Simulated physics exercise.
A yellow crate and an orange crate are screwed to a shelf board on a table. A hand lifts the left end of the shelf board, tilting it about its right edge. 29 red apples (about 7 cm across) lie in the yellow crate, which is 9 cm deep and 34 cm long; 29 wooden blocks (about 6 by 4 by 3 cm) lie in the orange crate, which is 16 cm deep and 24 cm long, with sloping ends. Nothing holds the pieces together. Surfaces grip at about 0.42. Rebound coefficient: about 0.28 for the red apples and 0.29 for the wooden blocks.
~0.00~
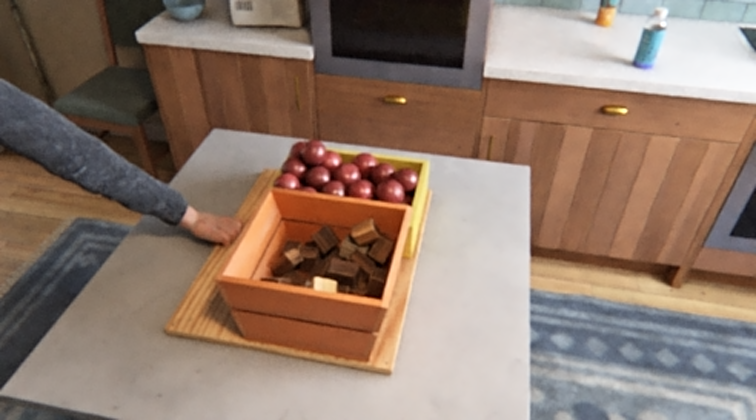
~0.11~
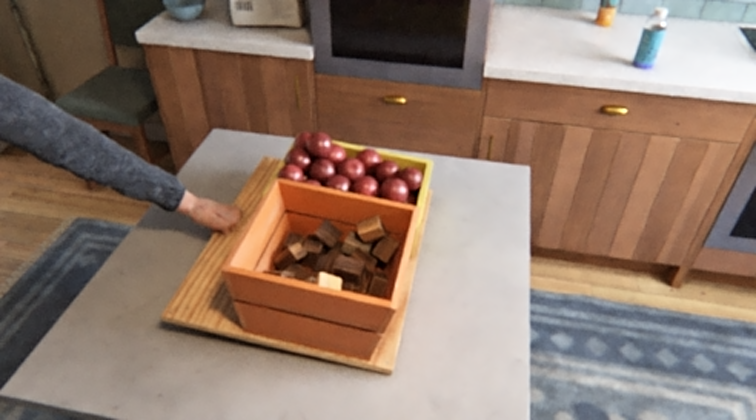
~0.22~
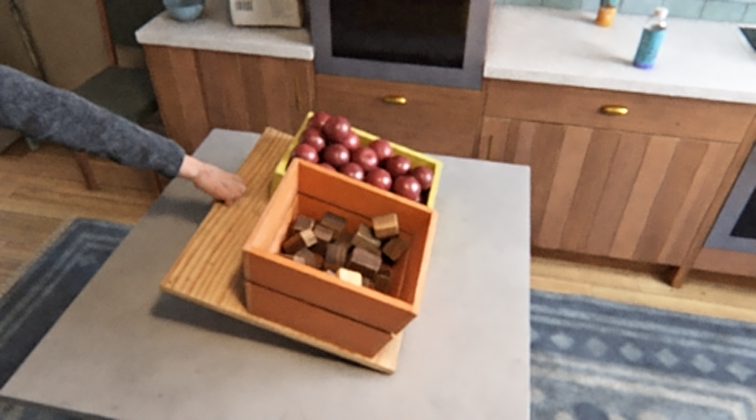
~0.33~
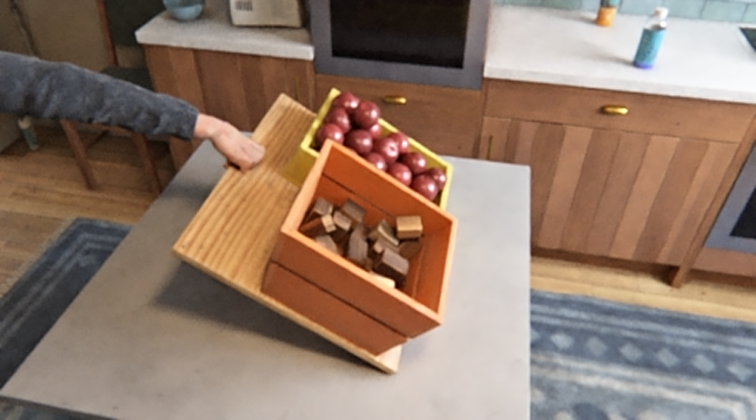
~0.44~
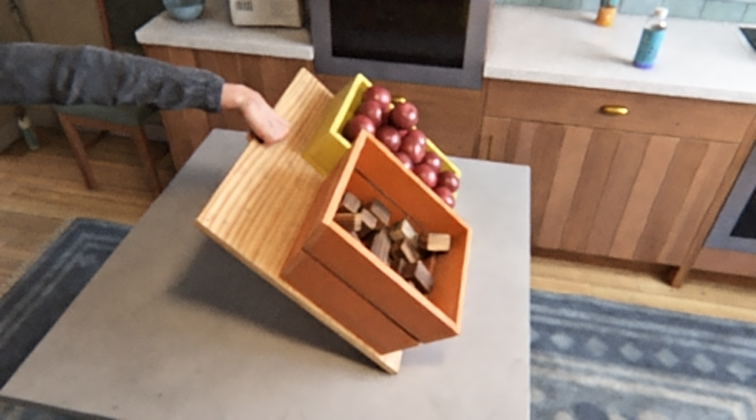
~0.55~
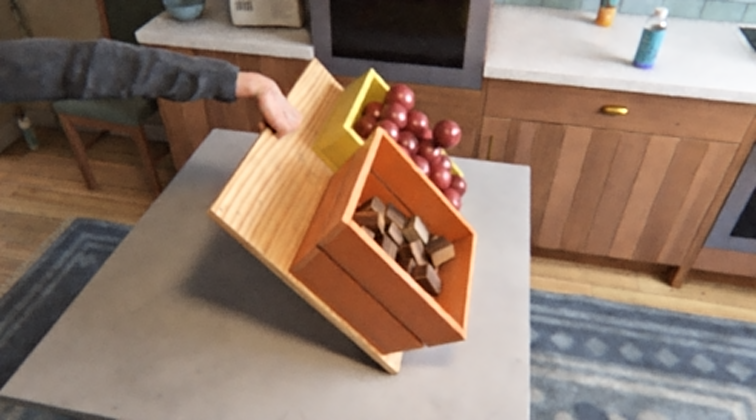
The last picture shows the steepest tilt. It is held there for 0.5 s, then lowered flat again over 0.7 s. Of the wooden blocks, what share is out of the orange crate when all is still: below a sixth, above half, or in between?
Out of the orange crate go less than a sixth of the wooden blocks.
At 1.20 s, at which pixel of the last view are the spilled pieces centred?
Near (488, 235).
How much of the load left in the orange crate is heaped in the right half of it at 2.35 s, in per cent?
Some 80 per cent.
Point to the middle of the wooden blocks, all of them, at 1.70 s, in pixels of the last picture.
Around (353, 283).
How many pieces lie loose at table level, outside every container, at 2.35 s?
Some 4 pieces.
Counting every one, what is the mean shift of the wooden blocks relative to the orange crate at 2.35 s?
About 4 cm to the right.
After 0.84 s, tilt 48°; 2 of 29 out of the yellow crate and 0 of 29 out of the orange crate.
After 1.20 s, tilt 42°; 9 of 29 out of the yellow crate and 0 of 29 out of the orange crate.
After 1.70 s, tilt 1°; 10 of 29 out of the yellow crate and 0 of 29 out of the orange crate.
Outcome (at 2.35 s), 10 of 29 out of the yellow crate and 0 of 29 out of the orange crate. Asked share, 0 of 29, 0 per cent.
